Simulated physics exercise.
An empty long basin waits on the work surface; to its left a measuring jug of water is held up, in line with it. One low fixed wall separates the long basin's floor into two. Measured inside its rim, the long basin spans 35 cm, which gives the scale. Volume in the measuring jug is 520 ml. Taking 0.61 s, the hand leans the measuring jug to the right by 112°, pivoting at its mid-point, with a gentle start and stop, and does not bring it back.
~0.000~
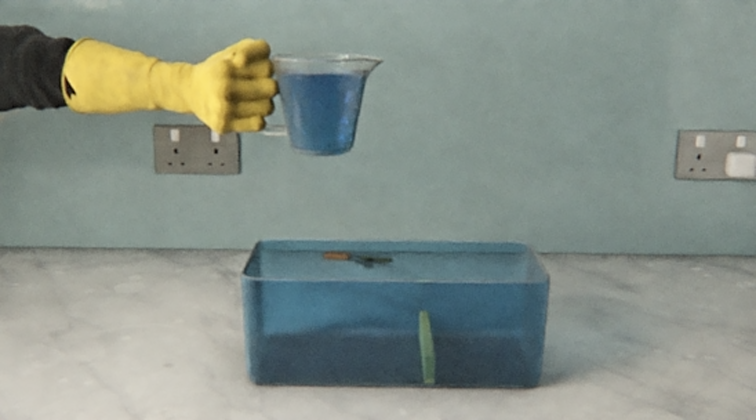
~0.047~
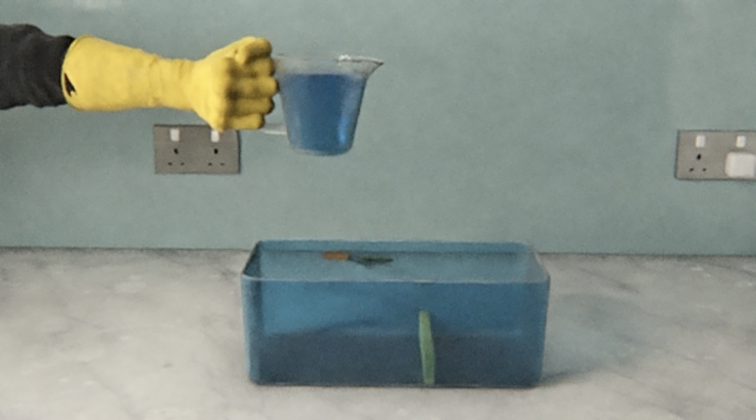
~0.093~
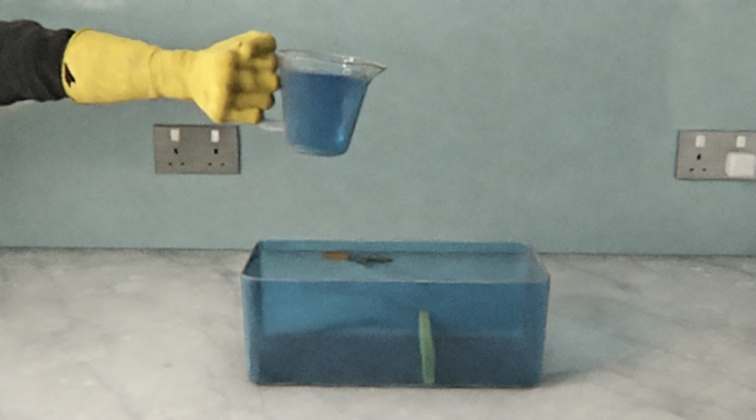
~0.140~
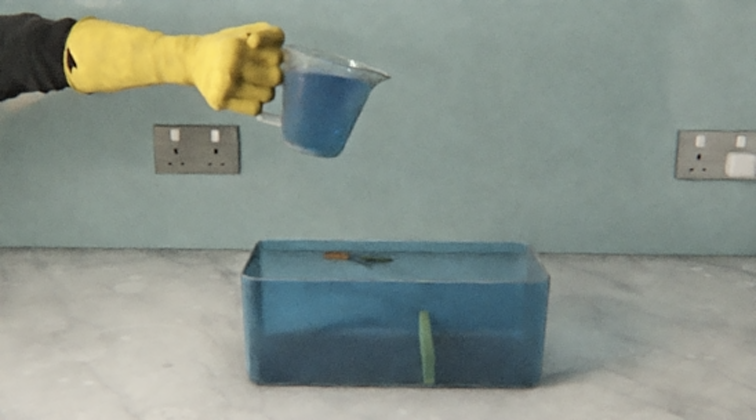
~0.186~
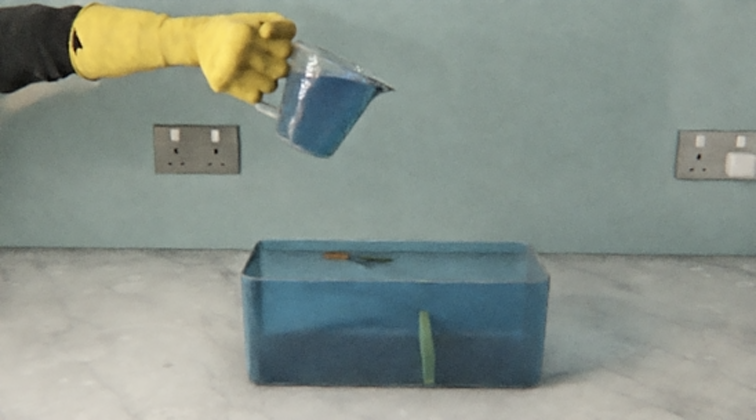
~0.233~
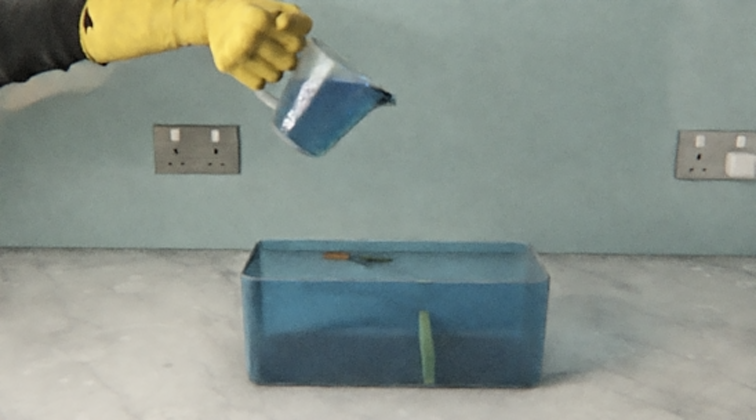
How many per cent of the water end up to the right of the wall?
About 48 per cent.
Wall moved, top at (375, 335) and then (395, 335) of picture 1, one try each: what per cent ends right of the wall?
Roughly 85 per cent, then 85 per cent.
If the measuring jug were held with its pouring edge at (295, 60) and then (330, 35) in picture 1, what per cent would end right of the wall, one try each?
15 then 10 %.
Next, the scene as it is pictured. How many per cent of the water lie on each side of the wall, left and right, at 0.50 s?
About 1 left, about 22 right.
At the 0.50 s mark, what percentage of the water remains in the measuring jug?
About 36 per cent.
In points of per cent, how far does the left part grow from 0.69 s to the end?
Difference: Approx. 12 %.
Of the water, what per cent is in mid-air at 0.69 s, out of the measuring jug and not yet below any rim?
Something like 14 per cent of the total.
Then, 0.50 s in, the tilt is 103° and 37 per cent is still to pour, 1 is left of the wall and 23 right of it.
Then, 0.69 s in, the tilt is 112° and 2 per cent is still to pour, 36 is left of the wall and 47 right of it.
Then, 0.89 s in, the tilt is 112° and 0 per cent is still to pour, 49 is left of the wall and 47 right of it.
Then, 1.11 s in, the tilt is 112° and 0 per cent is still to pour, 49 is left of the wall and 47 right of it.
Finally, 49 per cent lies left of the wall, 48 right of it and 3 outside.
